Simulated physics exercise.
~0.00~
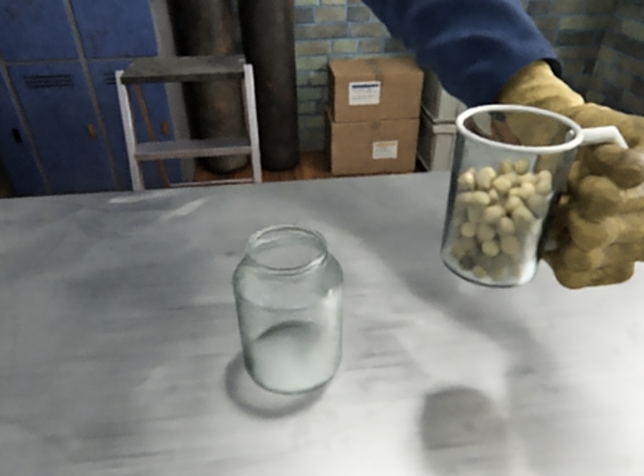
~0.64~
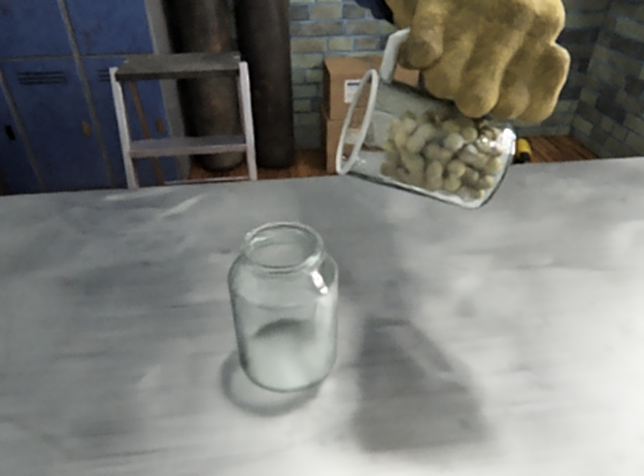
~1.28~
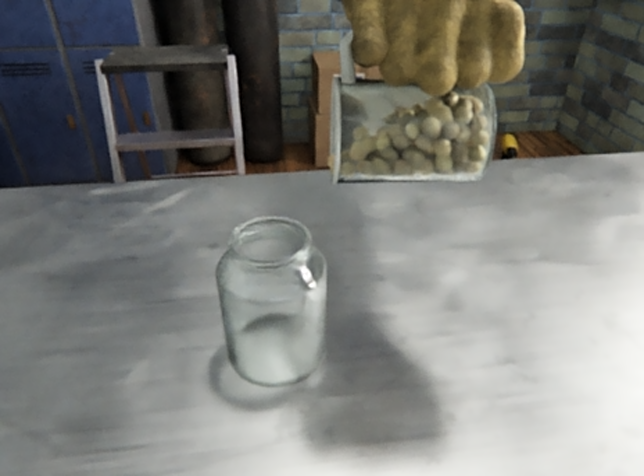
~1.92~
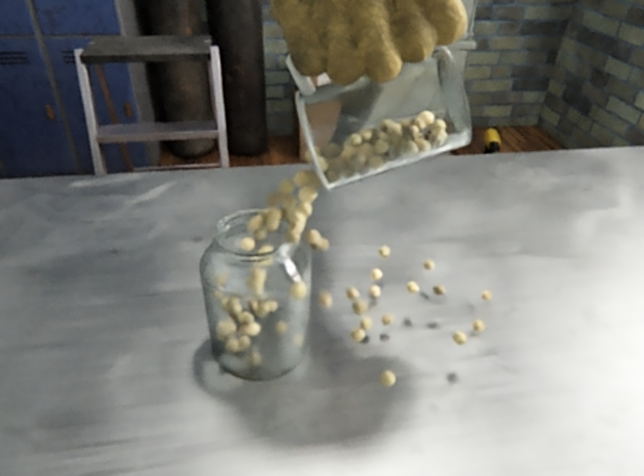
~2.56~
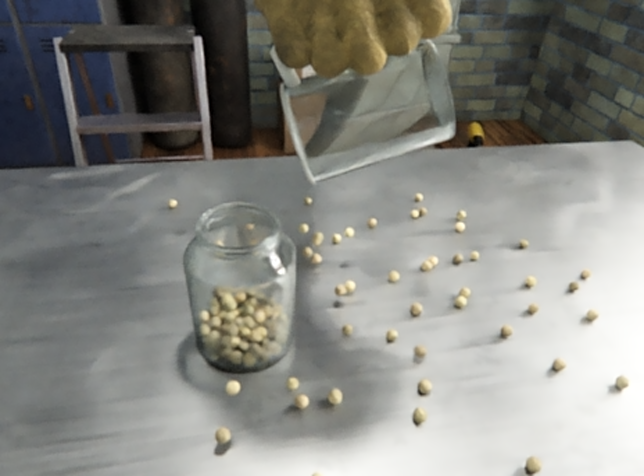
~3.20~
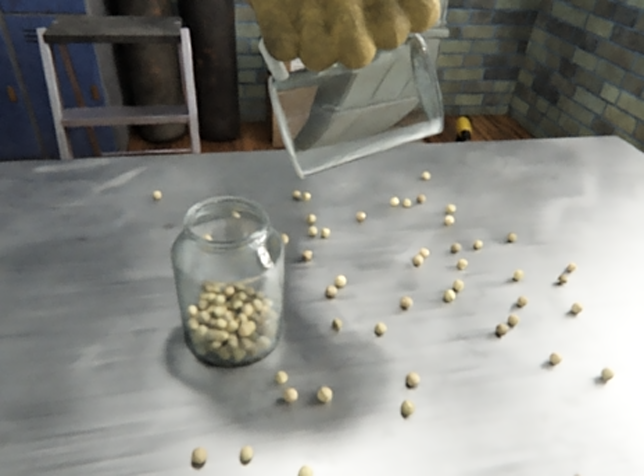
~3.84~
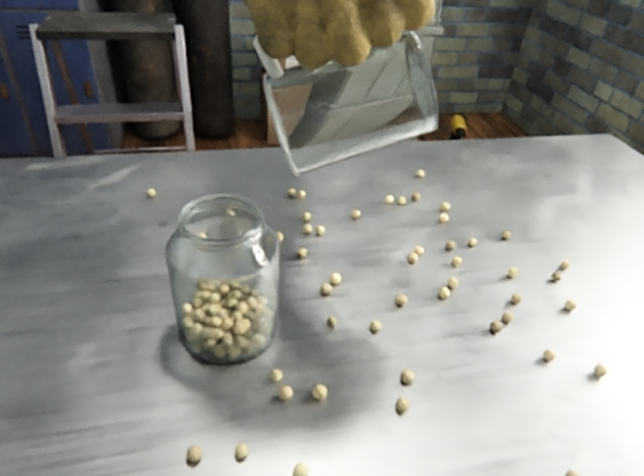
On a grey table, a gloved hand tips nuts into a jar, scattering many outside.
